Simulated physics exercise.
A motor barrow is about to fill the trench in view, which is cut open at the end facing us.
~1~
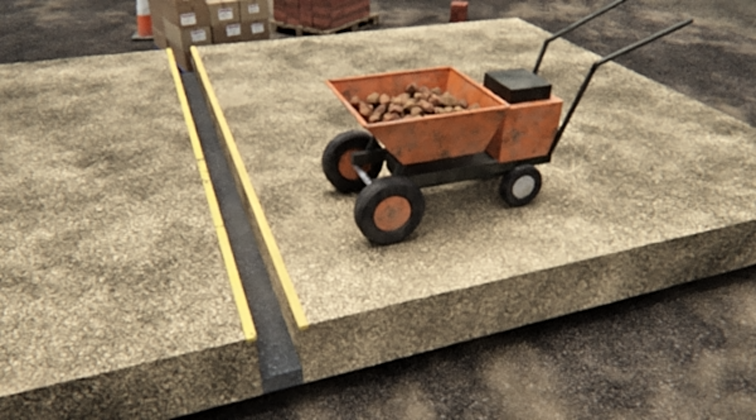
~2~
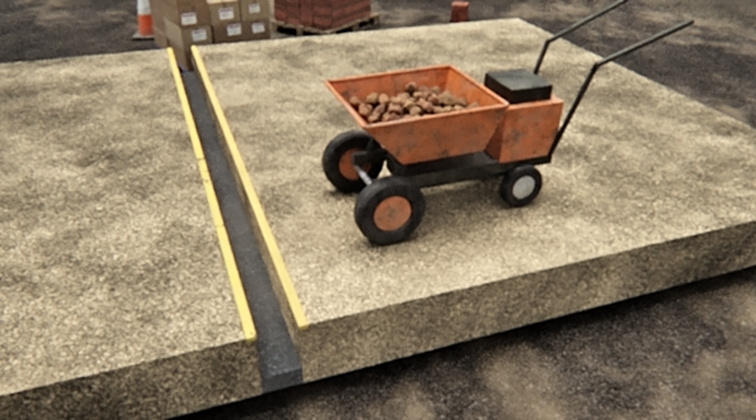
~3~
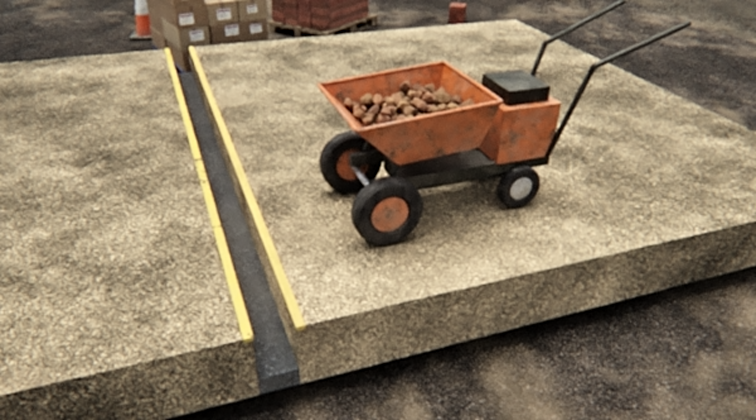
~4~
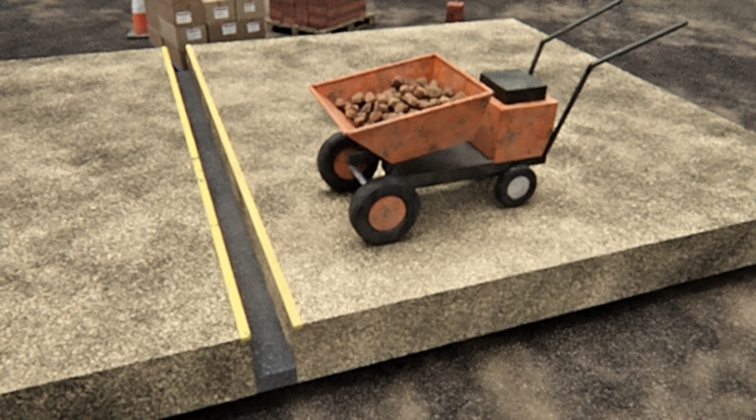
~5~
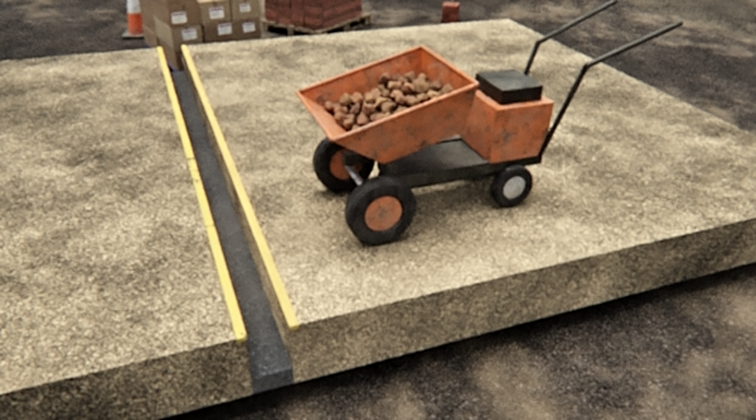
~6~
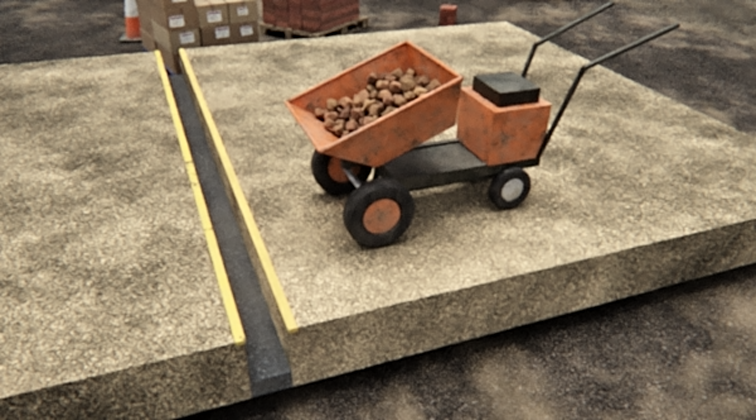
The orange skip of a motor barrow is seen from above and to one side, on a pale, gritty slab in a dark yard. It holds brown lumps, right of a narrow, yellow-edged trench open at the near end, with cardboard boxes and a reddish stack behind. The skip tilts steadily toward the trench, its rear rising from the still, black-wheeled chassis, while the camera drifts slightly right.
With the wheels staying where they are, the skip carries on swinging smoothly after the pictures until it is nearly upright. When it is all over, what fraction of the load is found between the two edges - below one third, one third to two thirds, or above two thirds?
Looks to me like the trench gets above two thirds of the load.
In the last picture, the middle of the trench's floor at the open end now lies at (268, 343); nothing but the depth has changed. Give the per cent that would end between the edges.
I'd say roughly 50 in a hundred.
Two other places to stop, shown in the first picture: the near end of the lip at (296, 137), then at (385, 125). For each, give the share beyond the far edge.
In order: 100 % and 0 %.
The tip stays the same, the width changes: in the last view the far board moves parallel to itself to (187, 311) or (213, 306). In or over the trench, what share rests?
The first try comes out at 100 percent and the second at 100 percent.
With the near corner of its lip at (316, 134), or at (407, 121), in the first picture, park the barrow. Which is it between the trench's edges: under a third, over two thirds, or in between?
First less than a third, then between a third and two thirds.
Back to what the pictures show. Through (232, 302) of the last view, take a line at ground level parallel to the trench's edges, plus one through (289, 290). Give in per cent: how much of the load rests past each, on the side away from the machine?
Close to 10 and 100 per cent respectively.
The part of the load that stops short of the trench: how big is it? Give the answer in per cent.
Result: Some 5 % of the load.
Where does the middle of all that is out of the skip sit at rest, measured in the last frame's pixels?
Resting centre, last picture - approx. (237, 260).
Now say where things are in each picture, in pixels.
In the first frame, lip of the skip near (366, 127), level; top of the load near (416, 114), clay clods; first edge of the trench near (289, 289); far edge near (240, 299), the trench under half as wide as the skip, and about as deep as wide.
In the second frame, lip of the skip near (365, 128), tipped barely; top of the load near (428, 109).
In the third frame, lip of the skip near (357, 131), tipped barely; top of the load near (430, 111).
In the fourth frame, lip of the skip near (347, 134), tipped a little; top of the load near (435, 94).
In the fifth frame, lip of the skip near (333, 140), tipped a little; top of the load near (422, 88).
In the sixth frame, lip of the skip near (321, 152), tipped clearly; top of the load near (417, 91); first edge of the trench near (278, 292); far edge near (229, 302).
Shortly afterwards, skip tipped steeply; the whole lot in the skip.
Next, skip tipped right over; near two thirds in the skip; a little short of the trench; near a quarter in or heaped over the trench; only a few beyond it; only a few falling.
Some moments later, skip tipped right over; a little short of the trench; the bulk in or heaped over the trench; a little beyond it.
In the end, skip tipped right over; a little short of the trench; the bulk in or heaped over the trench; a little beyond it.
